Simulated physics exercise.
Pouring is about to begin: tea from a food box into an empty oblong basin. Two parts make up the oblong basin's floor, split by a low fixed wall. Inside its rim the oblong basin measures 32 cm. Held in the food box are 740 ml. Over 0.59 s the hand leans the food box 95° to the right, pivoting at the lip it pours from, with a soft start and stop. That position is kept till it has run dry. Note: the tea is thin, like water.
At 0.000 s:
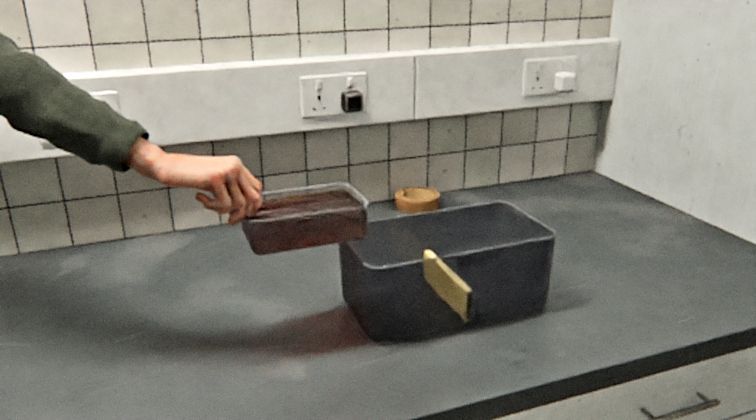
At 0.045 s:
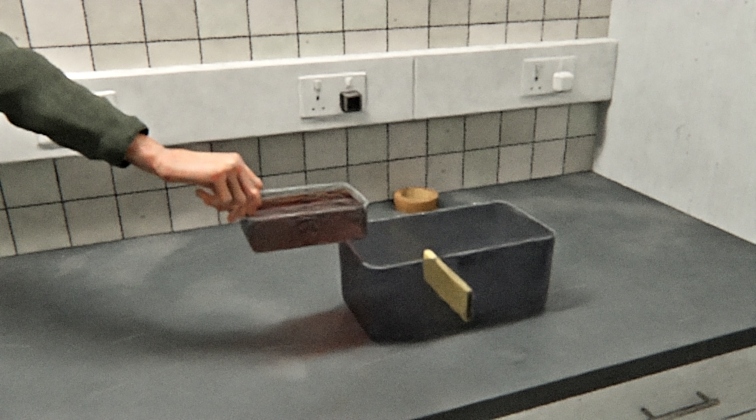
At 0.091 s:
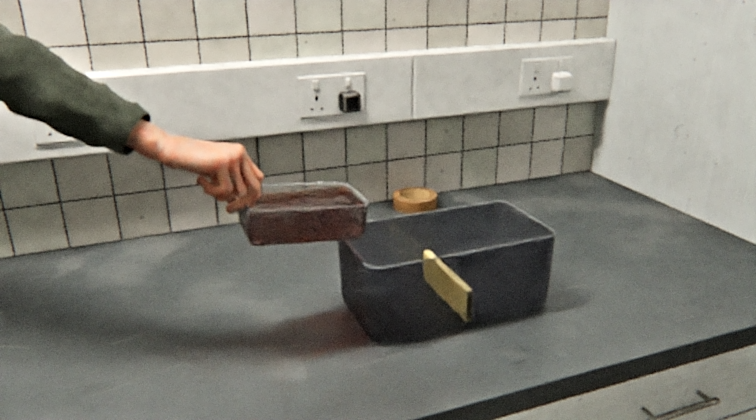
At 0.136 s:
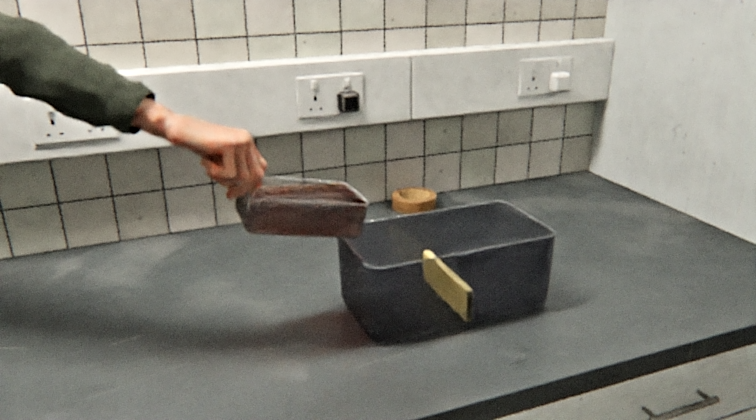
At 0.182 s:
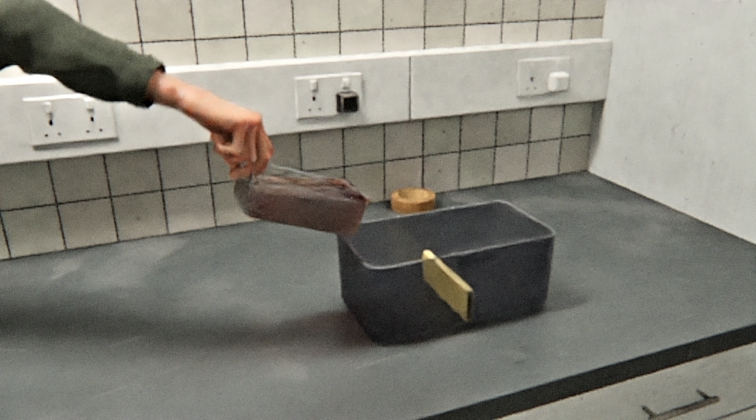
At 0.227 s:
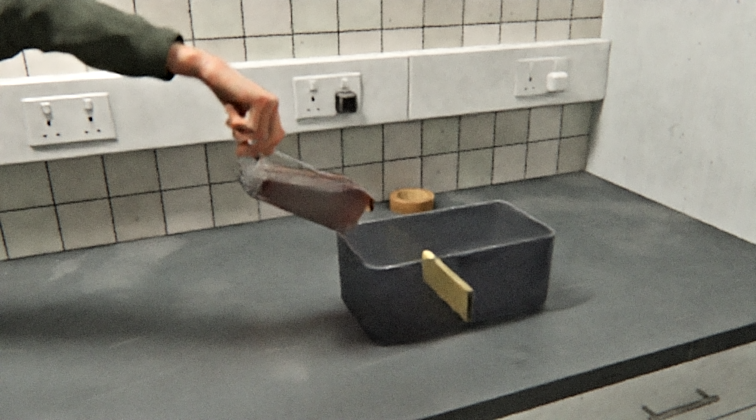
On a dark worktop against a white-tiled wall with sockets, a hand in a green sleeve holds a clear food box of reddish-brown tea beside an empty dark oblong basin. The hand rises, leaning the box gradually to the right, and the tea shifts toward the lip beside the basin's rim.
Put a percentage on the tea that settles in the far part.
Roughly 20 per cent ends up there.
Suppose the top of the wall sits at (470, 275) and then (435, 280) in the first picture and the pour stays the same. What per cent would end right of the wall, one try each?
10 in a hundred, followed by 55 in a hundred.
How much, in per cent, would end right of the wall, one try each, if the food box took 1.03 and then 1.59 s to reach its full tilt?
It comes to 5 per cent, and then 0 per cent.
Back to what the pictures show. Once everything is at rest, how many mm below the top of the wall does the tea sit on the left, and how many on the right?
The left side gives some 32 mm, the right side some 48 mm.
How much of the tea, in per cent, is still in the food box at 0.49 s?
I'd put it near 18 percent.
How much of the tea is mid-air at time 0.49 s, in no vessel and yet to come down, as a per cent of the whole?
Some 58 % is the figure.
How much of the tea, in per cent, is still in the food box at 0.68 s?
Remaining share: Approx. 2 %.
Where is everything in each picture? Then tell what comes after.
It leans 0°; its right rim is at (358, 194); the tea meets the walls at (244, 213) and (356, 197); the oblong basin's rim runs from (351, 248) to (531, 218); the wall's top is at (447, 270), in the first frame.
It leans 1°; its right rim is at (358, 194); the tea meets the walls at (244, 212) and (356, 197), in the second frame.
It leans 6°; its right rim is at (358, 194); the tea meets the walls at (243, 207) and (356, 194), in the third frame.
It leans 12°; its right rim is at (358, 194); the tea meets the walls at (242, 199) and (356, 190), in the fourth frame.
It leans 21°; its right rim is at (358, 195); the tea meets the walls at (242, 186) and (350, 189); 4 per cent is over the edge, in the fifth frame.
It leans 31°; its right rim is at (357, 195); the tea meets the walls at (244, 170) and (338, 182); 9 per cent is over the edge, in the sixth frame.
After 0.49 s the tilt is 88° and 18 per cent is still to pour, 24 is left of the wall and 0 right of it.
After 0.68 s the tilt is 95° and 2 per cent is still to pour, 76 is left of the wall and 17 right of it.
After 0.87 s the tilt is 95° and 0 per cent is still to pour, 79 is left of the wall and 16 right of it.
After 1.09 s the tilt is 95° and 0 per cent is still to pour, 78 is left of the wall and 19 right of it.
In the end 77 per cent lies left of the wall, 20 right of it and 3 outside.
